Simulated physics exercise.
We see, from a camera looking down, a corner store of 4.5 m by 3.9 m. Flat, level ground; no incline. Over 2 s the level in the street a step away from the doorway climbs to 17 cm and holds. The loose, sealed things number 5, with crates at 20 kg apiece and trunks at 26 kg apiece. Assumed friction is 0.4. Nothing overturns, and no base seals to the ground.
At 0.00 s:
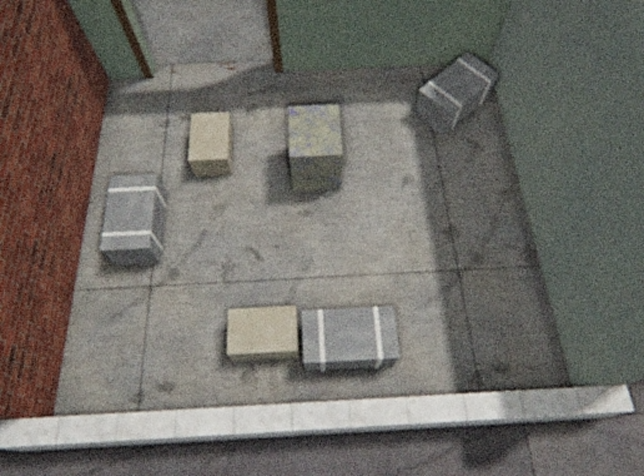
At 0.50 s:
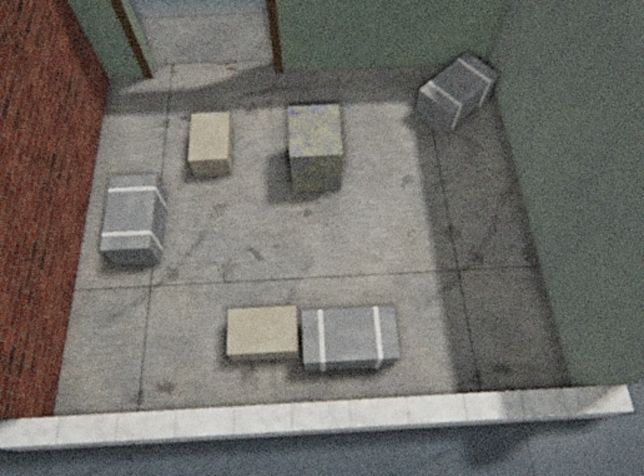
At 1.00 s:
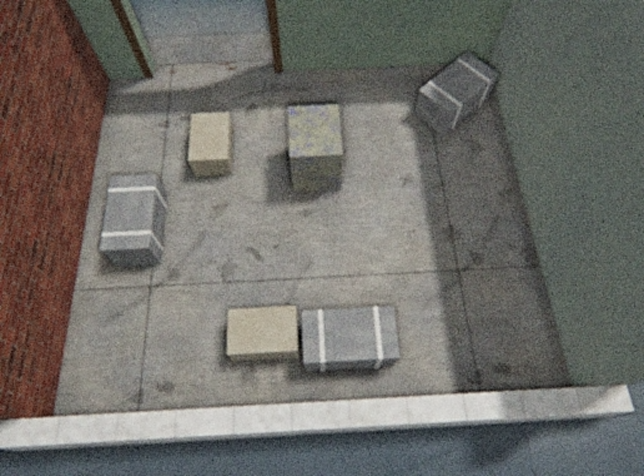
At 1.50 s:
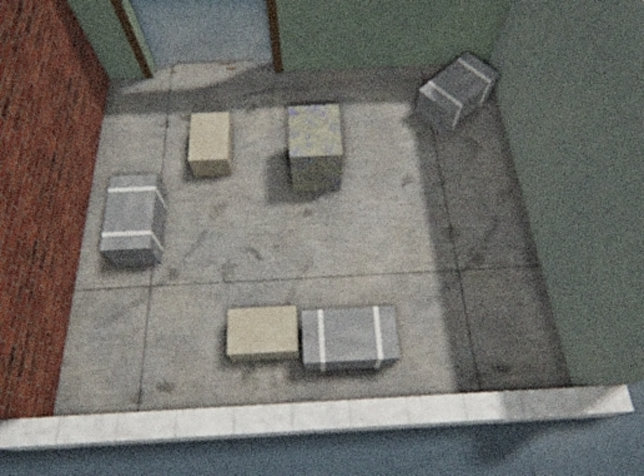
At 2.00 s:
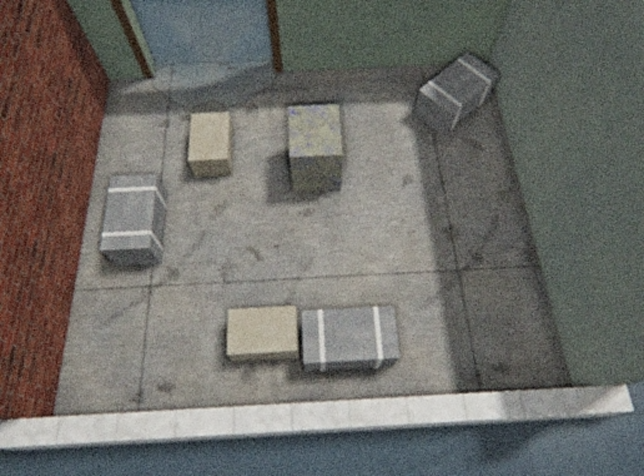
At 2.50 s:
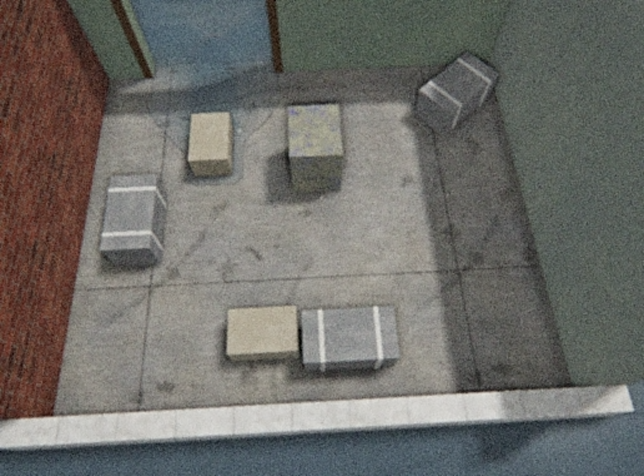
The clip opens on a concrete floor seen from above, with tan and gray boxes scattered between brick and green walls. Bluish water gradually shows beyond the low white curb and in the doorway, then spreads thinly past the doorway onto the floor, while the boxes stay still.
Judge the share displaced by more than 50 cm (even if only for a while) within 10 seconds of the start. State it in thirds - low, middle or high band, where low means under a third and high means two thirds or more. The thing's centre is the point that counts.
High band.
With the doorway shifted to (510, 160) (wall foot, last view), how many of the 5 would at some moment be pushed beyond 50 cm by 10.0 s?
Then it comes to 1 of them.
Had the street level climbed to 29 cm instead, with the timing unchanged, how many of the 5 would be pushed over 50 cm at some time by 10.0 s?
Under that setup the answer is 5.
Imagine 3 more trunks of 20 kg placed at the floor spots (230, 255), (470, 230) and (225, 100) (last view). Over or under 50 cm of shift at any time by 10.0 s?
In order: Above the mark, below the mark, above the mark.
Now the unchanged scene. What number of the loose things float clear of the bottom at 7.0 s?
Then: 1.
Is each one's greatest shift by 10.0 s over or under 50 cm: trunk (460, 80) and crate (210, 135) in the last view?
Listed as asked: Inside the limit and outside the limit.
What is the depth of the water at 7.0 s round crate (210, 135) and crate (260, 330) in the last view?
About 8 and 6 cm.
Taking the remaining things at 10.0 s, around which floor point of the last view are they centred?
It works out to somewhere near (335, 296) on the floor.
After 3.5 s 0 of 5 are over 50 cm from their spots; 0 afloat.
After 4.5 s 1 of 5 are over 50 cm from their spots; 0 afloat.
After 7.0 s 2 of 5 are over 50 cm from their spots; 1 afloat.
After 10.0 s 4 of 5 are over 50 cm from their spots, and 4 have been at some point; 4 afloat.
